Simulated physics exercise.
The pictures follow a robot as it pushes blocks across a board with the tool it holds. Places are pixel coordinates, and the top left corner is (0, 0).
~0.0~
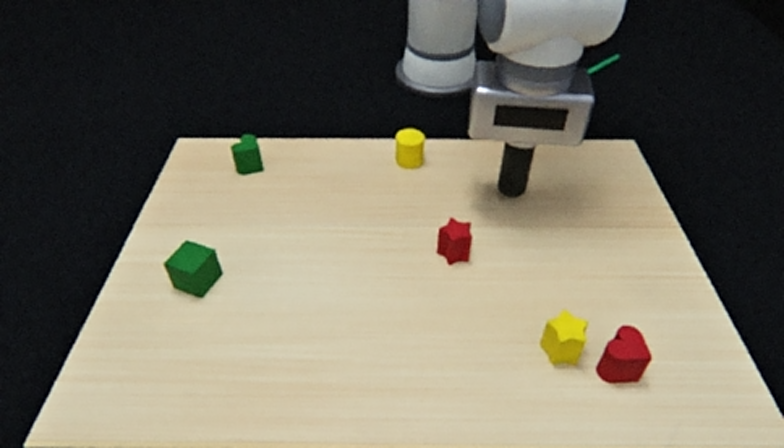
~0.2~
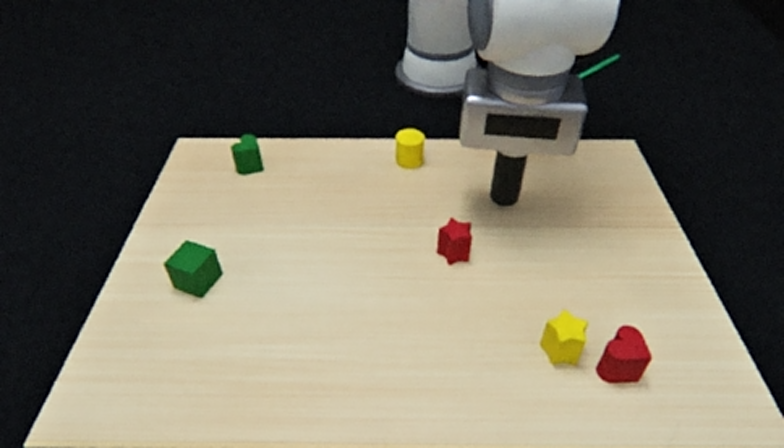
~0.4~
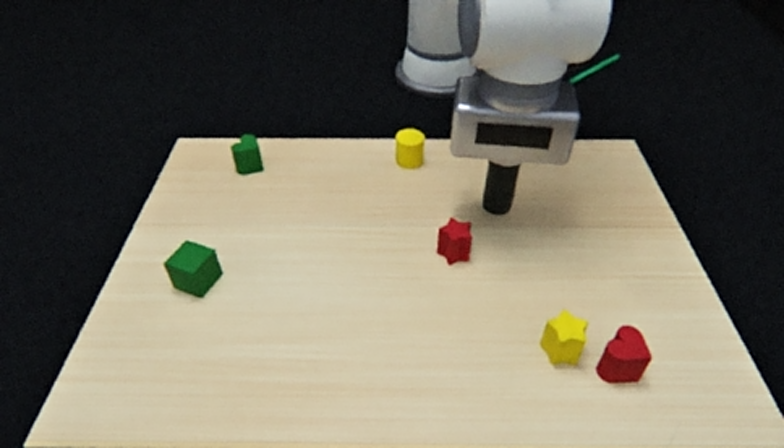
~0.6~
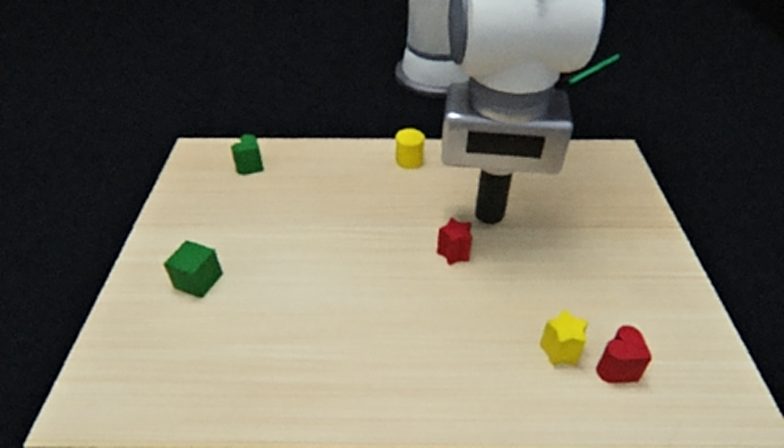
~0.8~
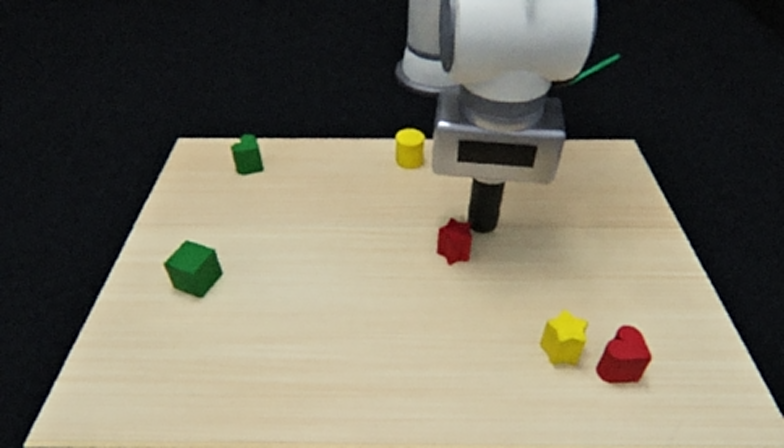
The clip shows a robot arm with a black tool above a wooden table of scattered red, yellow and green blocks; the tool moves a short way down and left, up close to the red star, while the blocks stay still.
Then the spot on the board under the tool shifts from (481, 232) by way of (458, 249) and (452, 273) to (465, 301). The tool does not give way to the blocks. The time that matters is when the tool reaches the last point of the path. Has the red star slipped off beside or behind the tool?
Yes, I think so.
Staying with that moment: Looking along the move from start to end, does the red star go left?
No
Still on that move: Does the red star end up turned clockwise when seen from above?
Yes, that is what happens.
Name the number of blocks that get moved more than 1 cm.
The answer is one block, counting only moves over 1 cm.
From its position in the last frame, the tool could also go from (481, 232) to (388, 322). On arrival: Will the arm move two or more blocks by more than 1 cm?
Short answer: No.
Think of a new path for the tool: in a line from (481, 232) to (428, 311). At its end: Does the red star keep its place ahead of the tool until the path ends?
No, I don't think so.
The first path, step by step. One third of the way, tool (459, 241); red star (442, 240), turned 25° clockwise.
Two thirds of the way, tool (453, 265); red star (428, 259), turned 45° clockwise.
At the end, tool (467, 292); red star (429, 262), turned 65° clockwise.
